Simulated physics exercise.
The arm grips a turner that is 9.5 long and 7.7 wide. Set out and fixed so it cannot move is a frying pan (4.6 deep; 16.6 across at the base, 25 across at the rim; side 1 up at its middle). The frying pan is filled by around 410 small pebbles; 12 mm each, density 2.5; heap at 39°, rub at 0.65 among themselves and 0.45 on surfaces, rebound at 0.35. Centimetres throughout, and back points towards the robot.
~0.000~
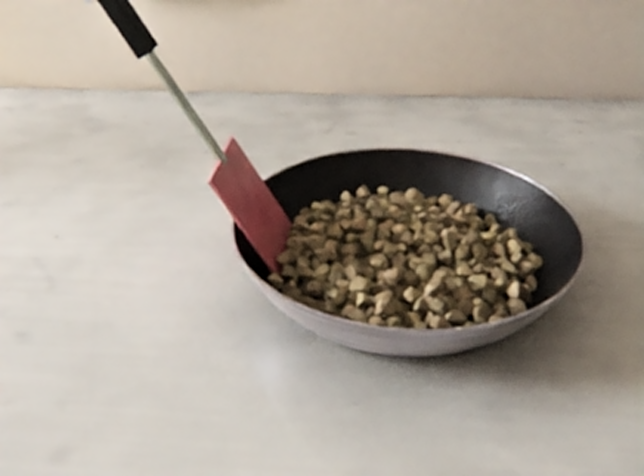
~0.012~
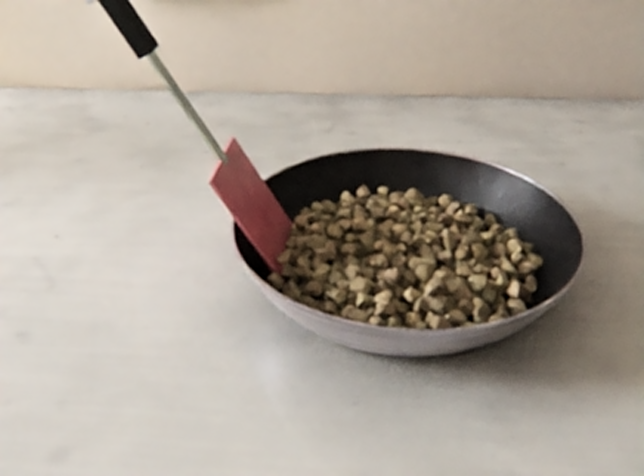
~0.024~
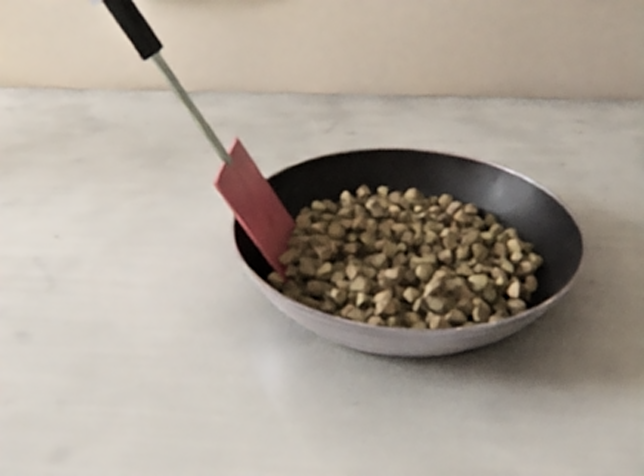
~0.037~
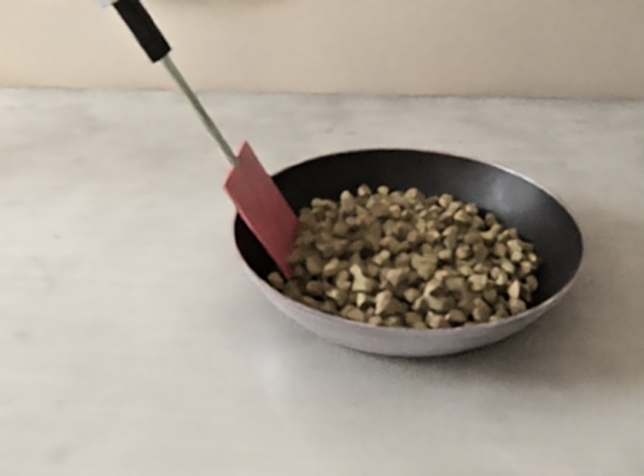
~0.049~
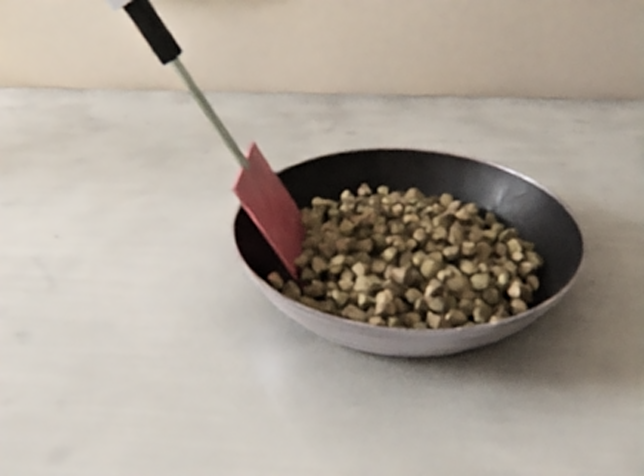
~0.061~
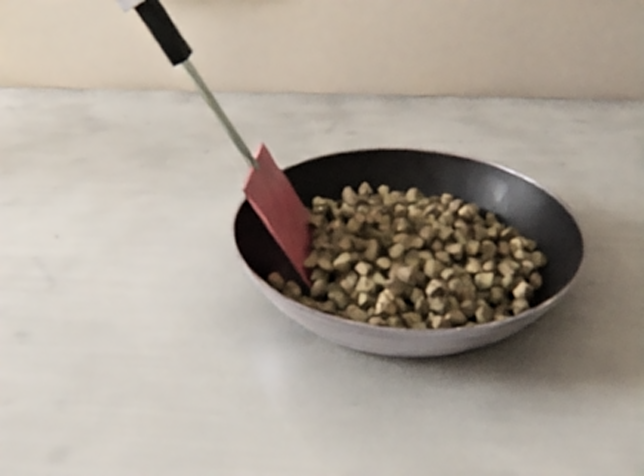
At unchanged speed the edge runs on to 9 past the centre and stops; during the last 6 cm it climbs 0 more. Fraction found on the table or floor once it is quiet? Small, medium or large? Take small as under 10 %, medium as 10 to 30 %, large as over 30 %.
Medium, so between 10 and 30 %.
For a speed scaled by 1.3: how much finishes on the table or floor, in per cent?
Around 25 percent would finish on the table or floor.
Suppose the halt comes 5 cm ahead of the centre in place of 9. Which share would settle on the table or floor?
Then around 5 per cent.
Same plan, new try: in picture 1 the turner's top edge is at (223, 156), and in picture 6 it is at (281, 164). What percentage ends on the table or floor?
Roughly 35 %.
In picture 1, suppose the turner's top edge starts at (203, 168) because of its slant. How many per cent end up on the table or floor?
Some 15 per cent.
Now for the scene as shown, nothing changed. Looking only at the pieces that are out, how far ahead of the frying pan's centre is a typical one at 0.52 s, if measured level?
It sits close to 16 cm ahead of the middle.
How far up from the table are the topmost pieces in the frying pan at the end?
6.0 cm.
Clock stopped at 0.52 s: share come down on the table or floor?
Estimate: About 20 percent.
After 0.16 s, sloping 61°, highest piece 5 above the table; 413 in the frying pan.
After 0.27 s, sloping 61°, highest piece 7 above the table; 402 in the frying pan, 11 on the blade or in flight.
After 0.52 s, sloping 61°, highest piece 6 above the table; 323 in the frying pan, 84 on the table or floor, 6 on the blade or in flight.
After 1.57 s, sloping 61°, highest piece 6 above the table; 322 in the frying pan, 91 on the table or floor.
At rest, 322 in the frying pan, 91 on the table or floor. That is 22 % on the table or floor.
